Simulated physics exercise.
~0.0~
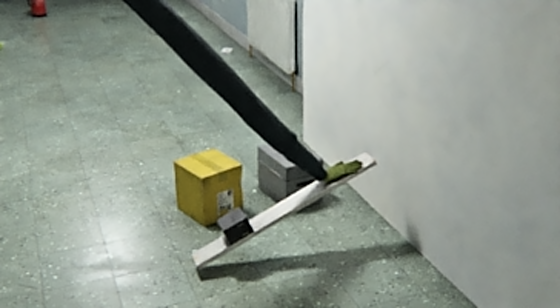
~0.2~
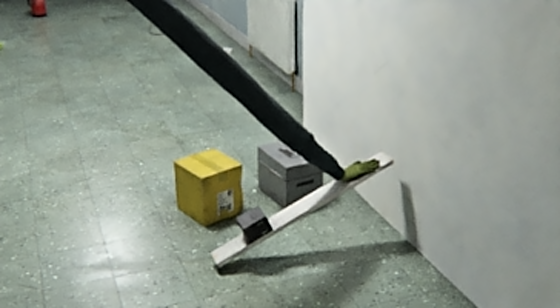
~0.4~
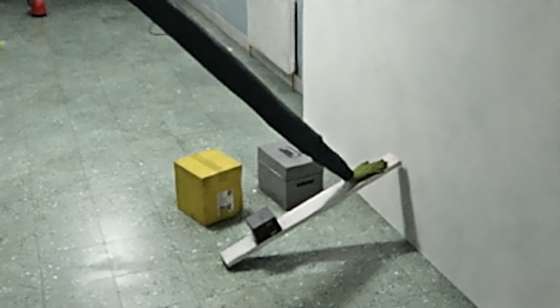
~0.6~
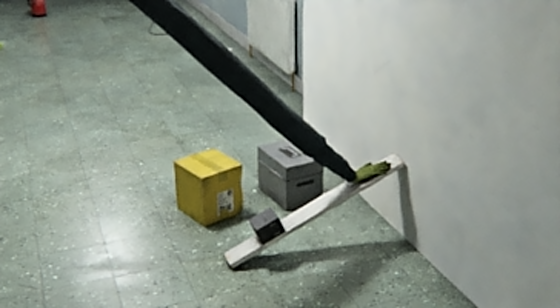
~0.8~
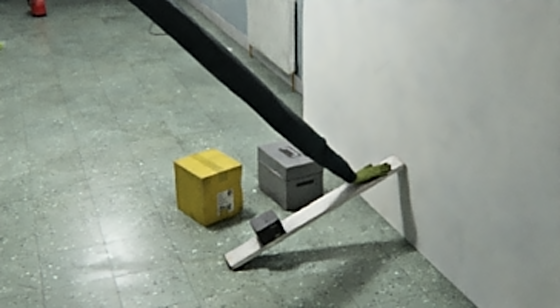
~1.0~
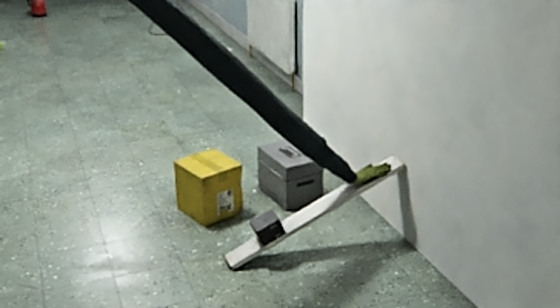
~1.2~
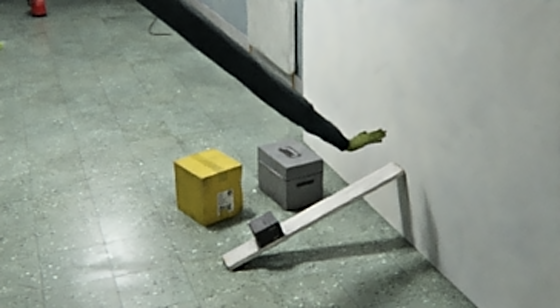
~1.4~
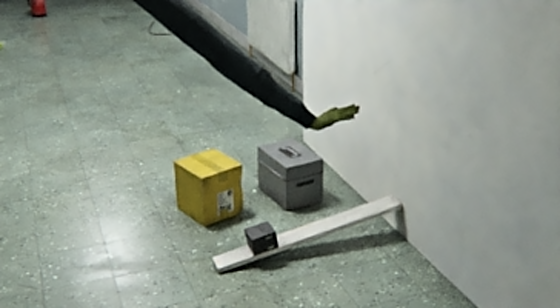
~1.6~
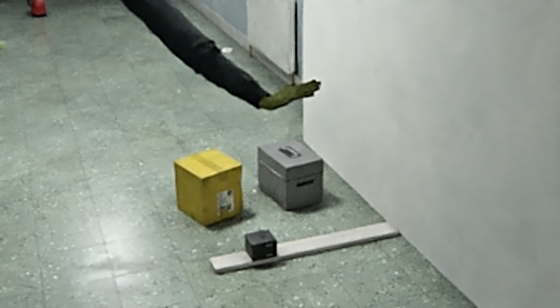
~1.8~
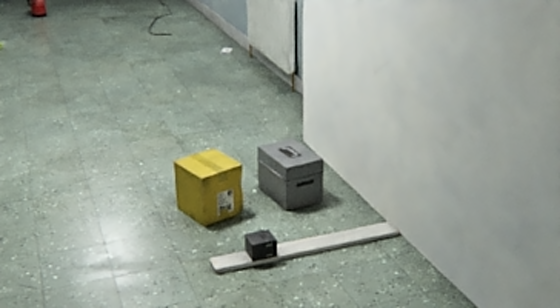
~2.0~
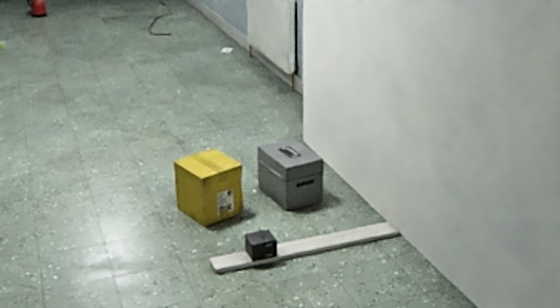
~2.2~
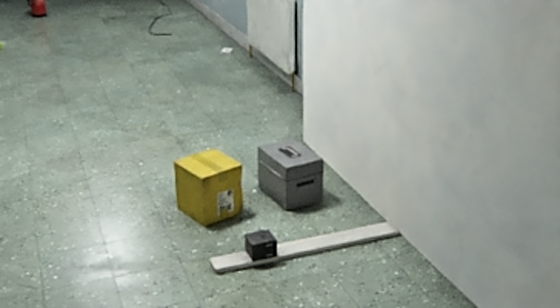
A white plank with a small dark block on it was set leaning against the wall by a gloved hand, but once the hand let go, it slid down and ended flat on the floor, beside the unmoved yellow box and grey toolbox.
